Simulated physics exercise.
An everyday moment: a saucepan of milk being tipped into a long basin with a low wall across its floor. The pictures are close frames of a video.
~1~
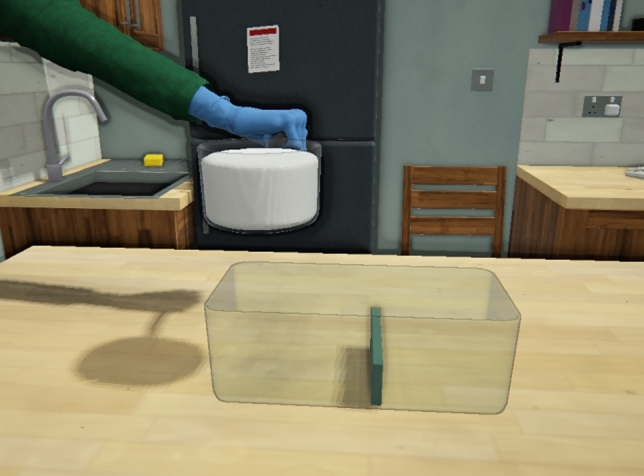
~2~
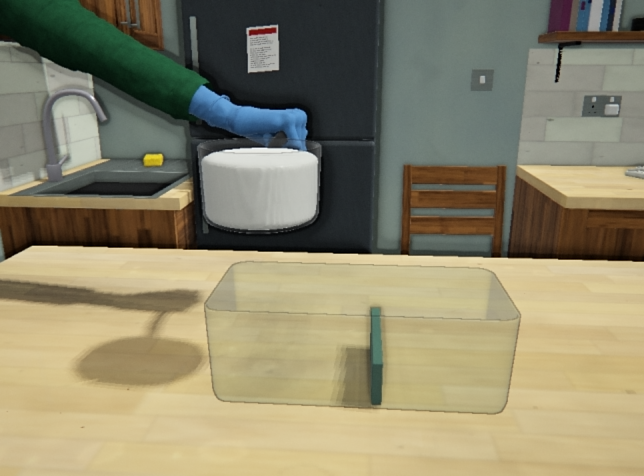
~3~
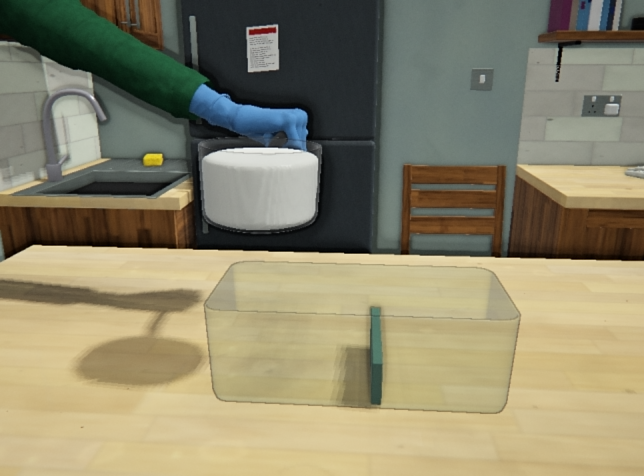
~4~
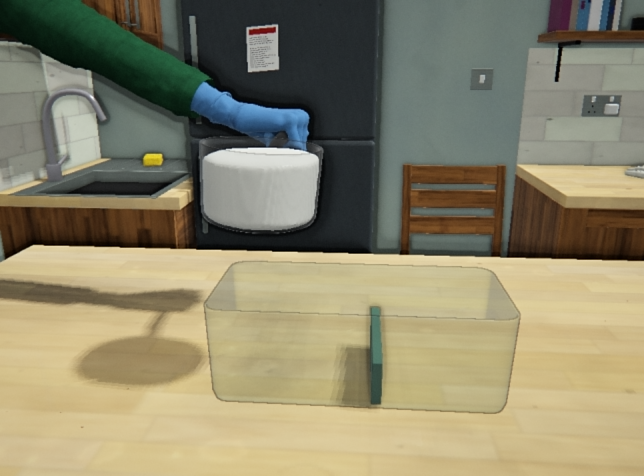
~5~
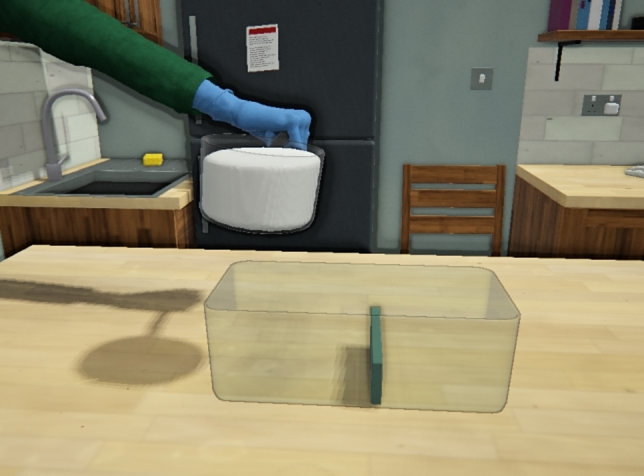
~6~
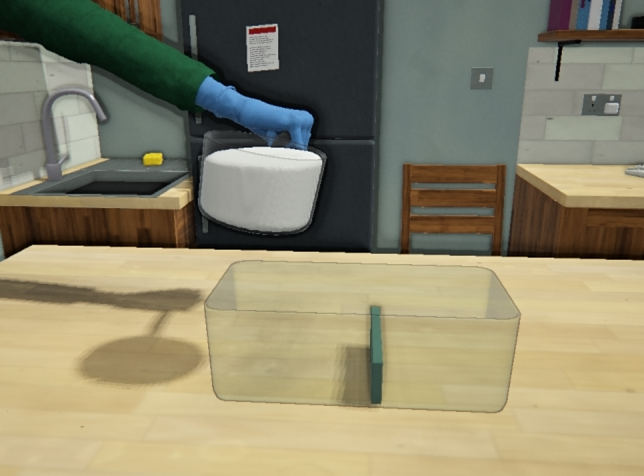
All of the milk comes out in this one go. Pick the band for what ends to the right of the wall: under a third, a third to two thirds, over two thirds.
In the end from a third to two thirds is right of the wall.
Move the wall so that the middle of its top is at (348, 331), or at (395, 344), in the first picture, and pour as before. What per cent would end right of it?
About 80 and 30 per cent.
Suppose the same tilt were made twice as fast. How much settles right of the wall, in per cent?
About 30 per cent.
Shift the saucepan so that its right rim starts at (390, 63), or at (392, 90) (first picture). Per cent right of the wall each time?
Near 85 % and 95 %.
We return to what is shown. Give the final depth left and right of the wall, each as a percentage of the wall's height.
Some 30 per cent left and 40 right.
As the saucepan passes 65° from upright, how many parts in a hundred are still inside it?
Some 65 per cent.
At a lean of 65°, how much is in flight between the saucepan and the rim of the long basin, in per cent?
It comes to 25 per cent or so.
A moment on, the saucepan is tipped part way and 63 per cent is still to pour, 4 is left of the wall and 9 right of it.
Next, the saucepan is tipped right over and 12 per cent is still to pour, 27 is left of the wall and 52 right of it.
Then the saucepan is tipped right over and 0 per cent is still to pour, 47 is left of the wall and 52 right of it.
Later the saucepan is tipped right over and 0 per cent is still to pour, 48 is left of the wall and 52 right of it.
In the end 48 per cent lies left of the wall, 52 right of it and 0 outside.
